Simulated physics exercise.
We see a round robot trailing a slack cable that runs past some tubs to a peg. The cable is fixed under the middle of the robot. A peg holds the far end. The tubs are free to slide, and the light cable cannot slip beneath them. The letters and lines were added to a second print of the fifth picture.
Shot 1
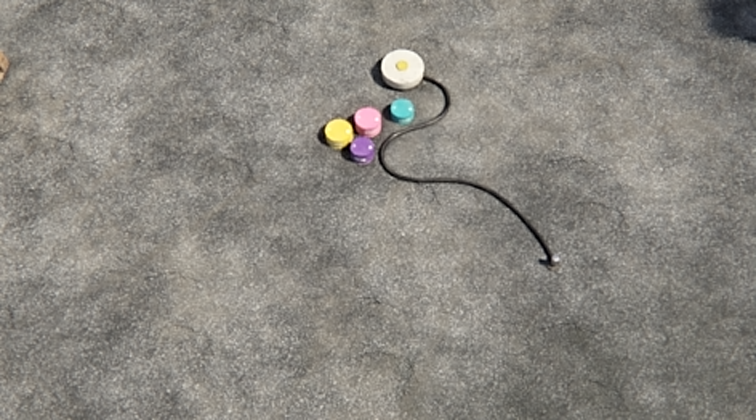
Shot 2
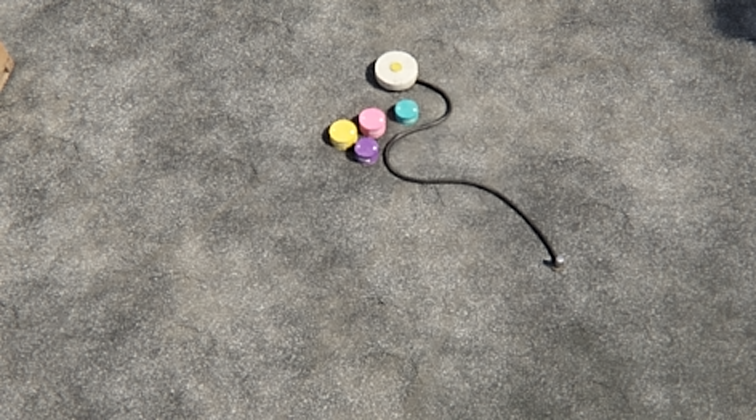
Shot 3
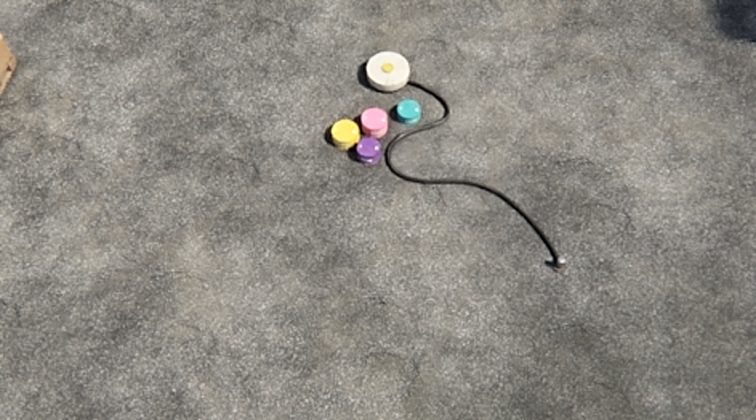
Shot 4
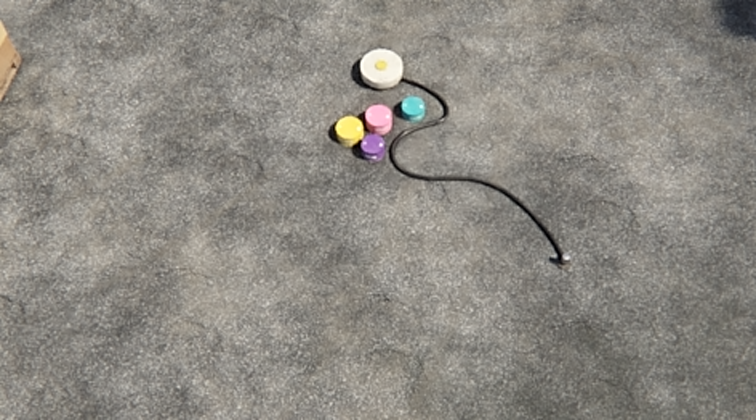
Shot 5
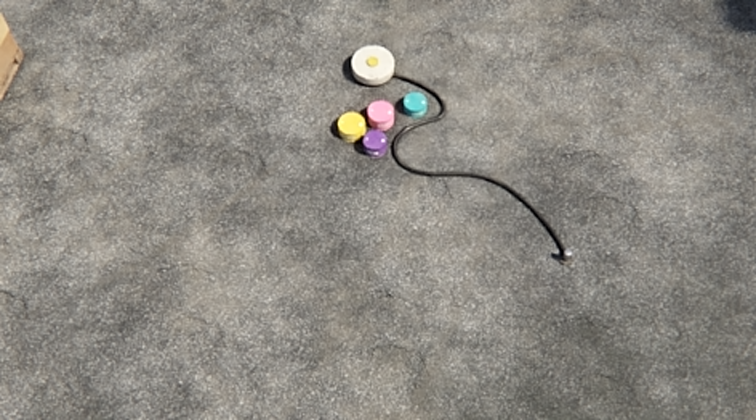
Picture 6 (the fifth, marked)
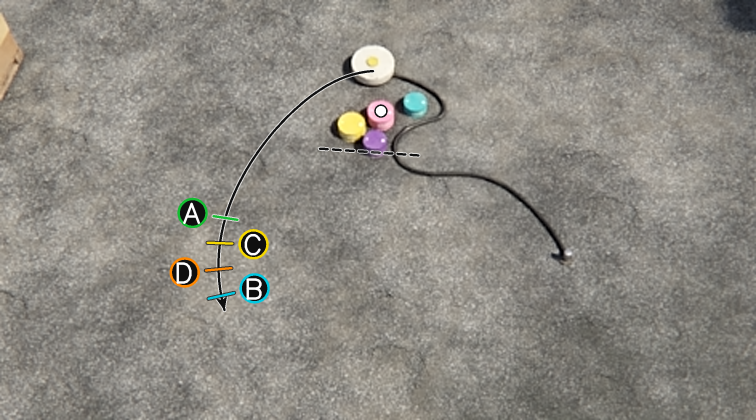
In this clip, a round white device attached to a curving dark cord moves slightly left across a grey surface, while four small tubs, yellow, pink, purple and turquoise, stay clustered below it as the view shifts slightly.
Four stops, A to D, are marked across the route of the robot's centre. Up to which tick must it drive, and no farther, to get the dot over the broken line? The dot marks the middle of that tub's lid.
Mark C.
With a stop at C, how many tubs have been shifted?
By then, four.
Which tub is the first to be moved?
The turquoise tub.
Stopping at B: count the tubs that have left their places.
By then, four.
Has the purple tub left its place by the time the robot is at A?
Yes.
On the marked copy, A at (225, 218); B at (221, 296); C at (220, 243); D at (219, 269); the dashed line at (371, 152); the route from (373, 71) via (253, 159) to (224, 310); the white dot at (381, 111).
With C. Early on, robot (297, 103); pink tub (381, 116).
Further on, robot (244, 169); pink tub (377, 125); turquoise tub (401, 133).
At the end, robot (219, 239); pink tub (370, 164); turquoise tub (395, 170); purple tub (368, 186); yellow tub (345, 173); the dot on the pink tub is over the dashed line.
As for the rest, A leaves the dotted tub short, at (372, 151); B does it too, but is farther than needed; D does it too, but is farther than needed.
